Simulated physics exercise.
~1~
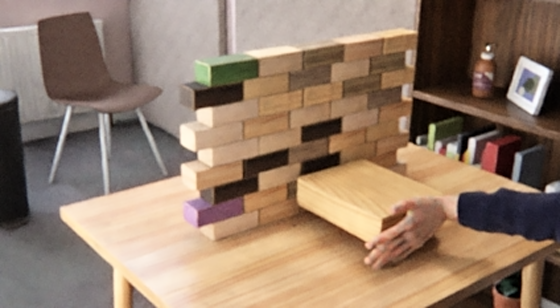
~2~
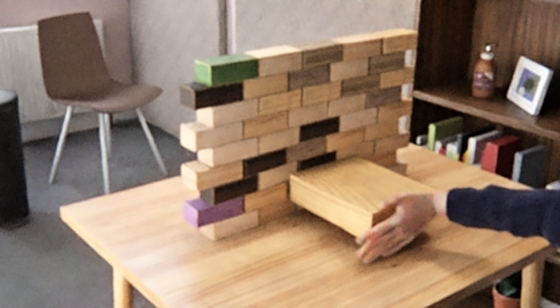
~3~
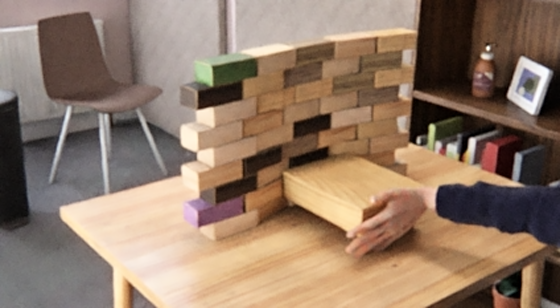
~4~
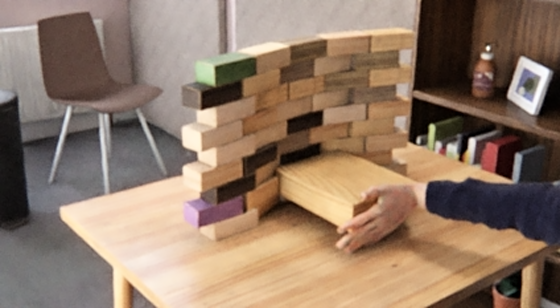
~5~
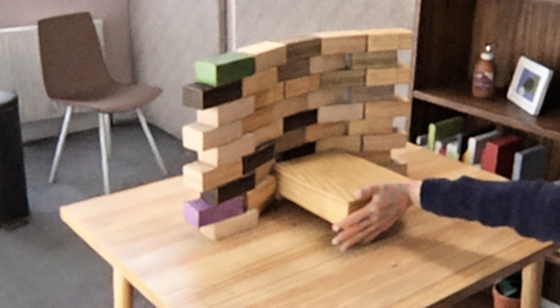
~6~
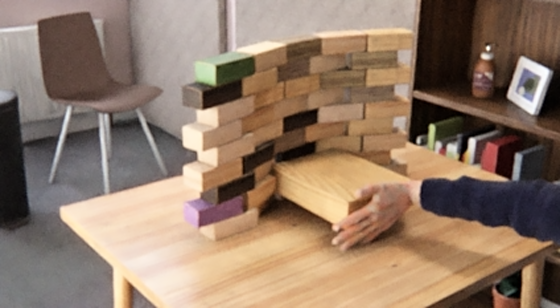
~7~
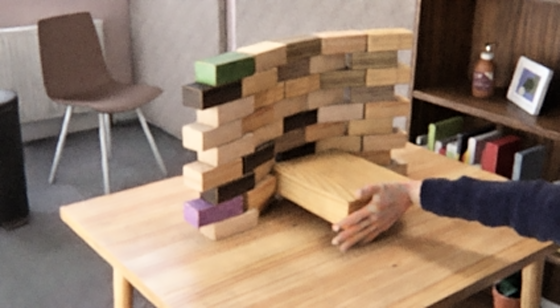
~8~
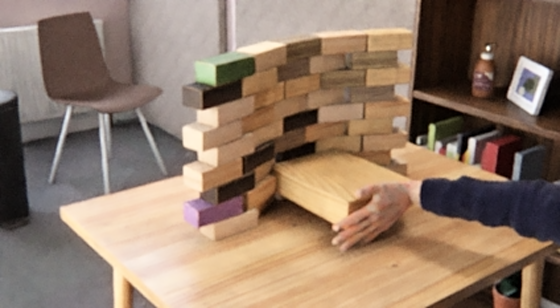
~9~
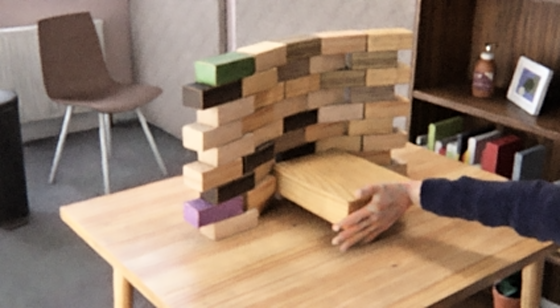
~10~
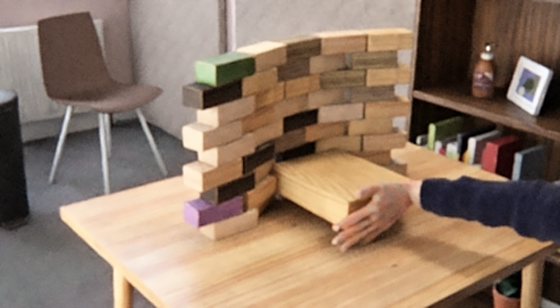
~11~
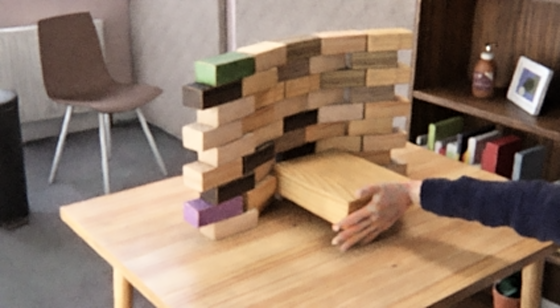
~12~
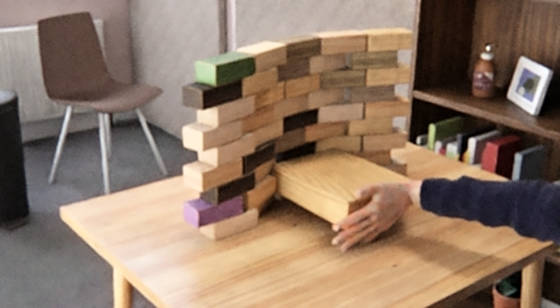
A hand pushes a long wooden block into a block wall, which bends but stays standing.
